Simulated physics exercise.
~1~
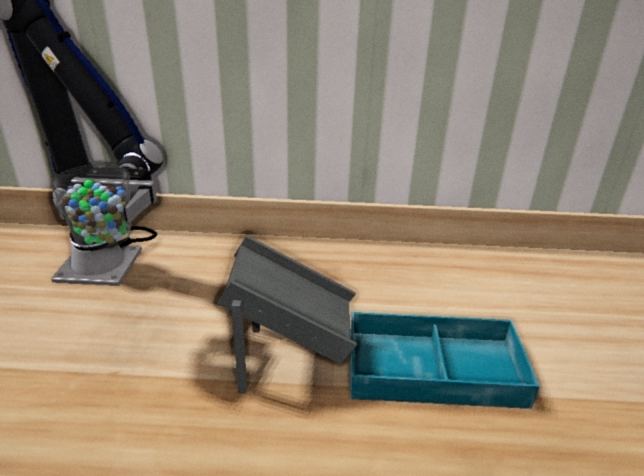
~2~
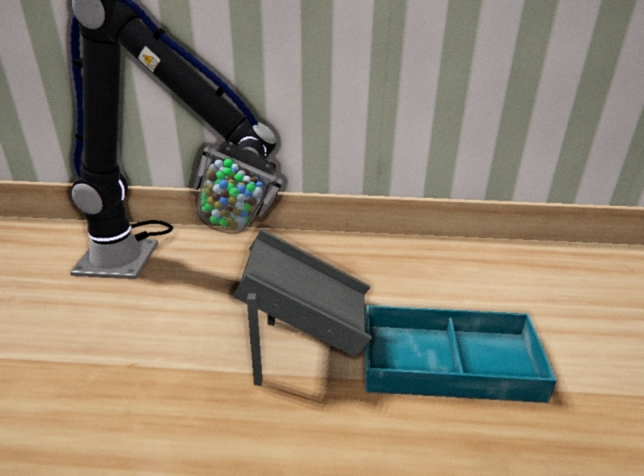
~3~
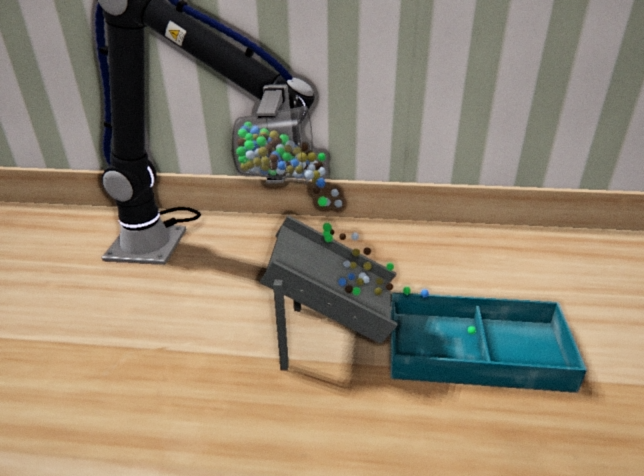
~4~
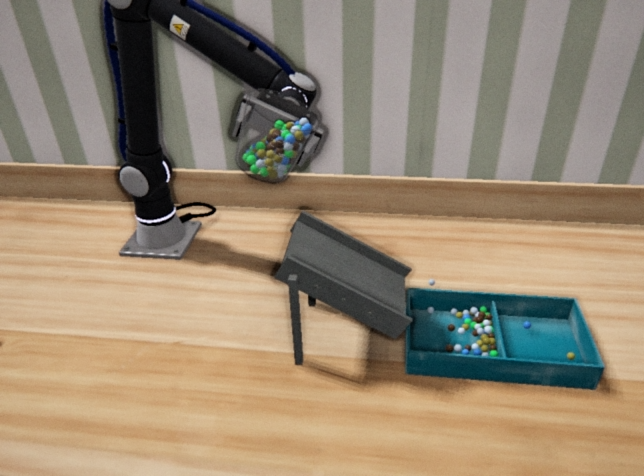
A black robot arm carries a clear container of small colourful balls to the right and tips it over a grey sloping chute, sending some down into a teal divided box; it then tilts back, still holding many, with most spilled balls in the box's left part.
